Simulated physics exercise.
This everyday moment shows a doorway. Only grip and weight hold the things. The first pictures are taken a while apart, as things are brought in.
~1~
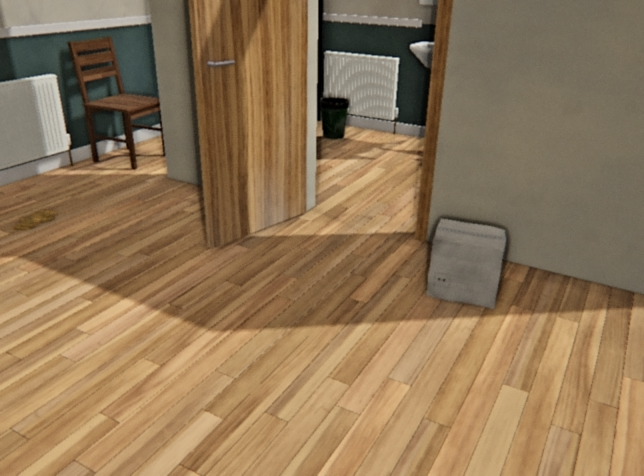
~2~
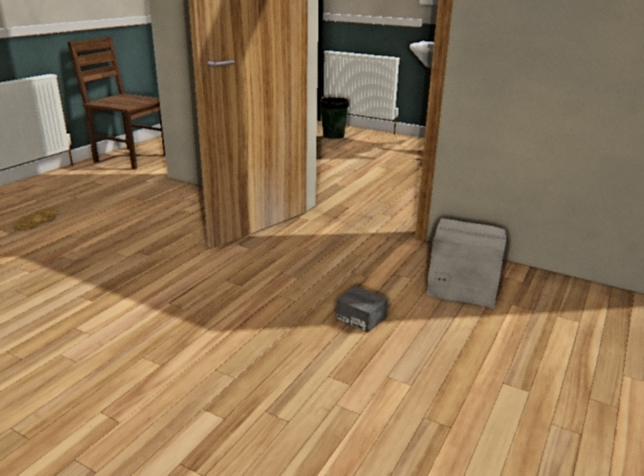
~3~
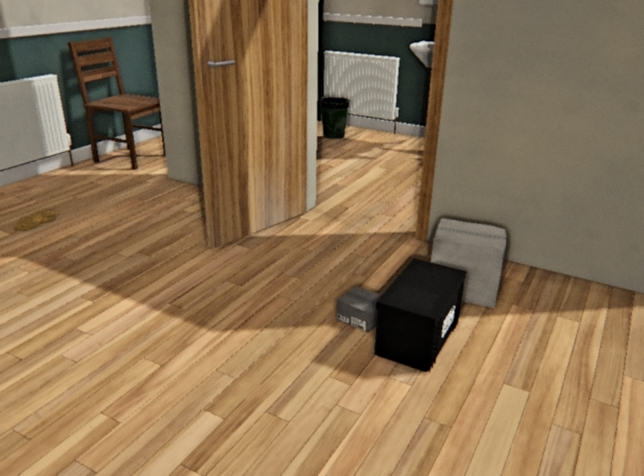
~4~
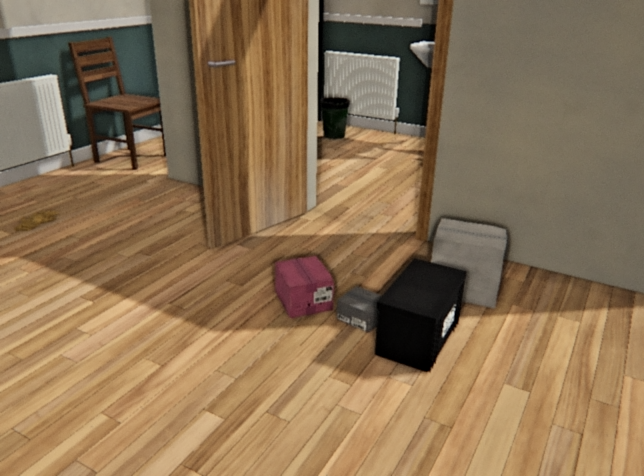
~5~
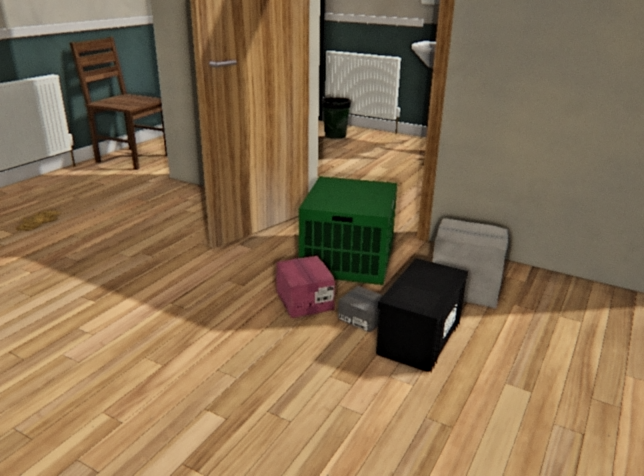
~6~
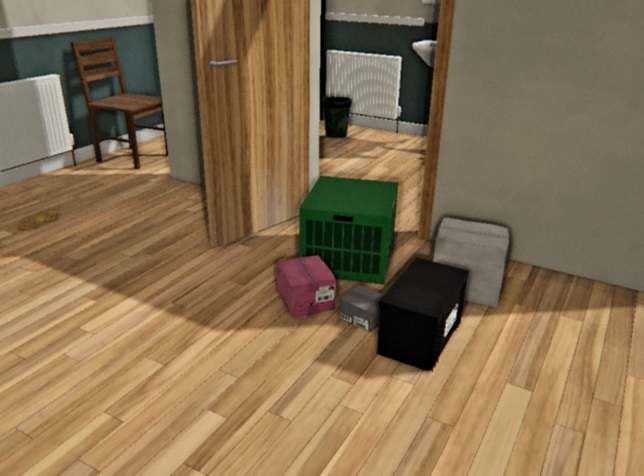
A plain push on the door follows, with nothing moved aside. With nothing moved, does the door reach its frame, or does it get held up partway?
My bet is the door will never touch the frame.
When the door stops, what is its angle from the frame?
Open angle: About 60°.
Then, 0.50 s on from there, door 94° open.
Then, 0.80 s on from there, door 81° open.
Then, 1.10 s on from there, door 66° open.
In the end, door 62° open; all 5 unmoved. At the end, from the last picture's camera, green chest near (351, 227).
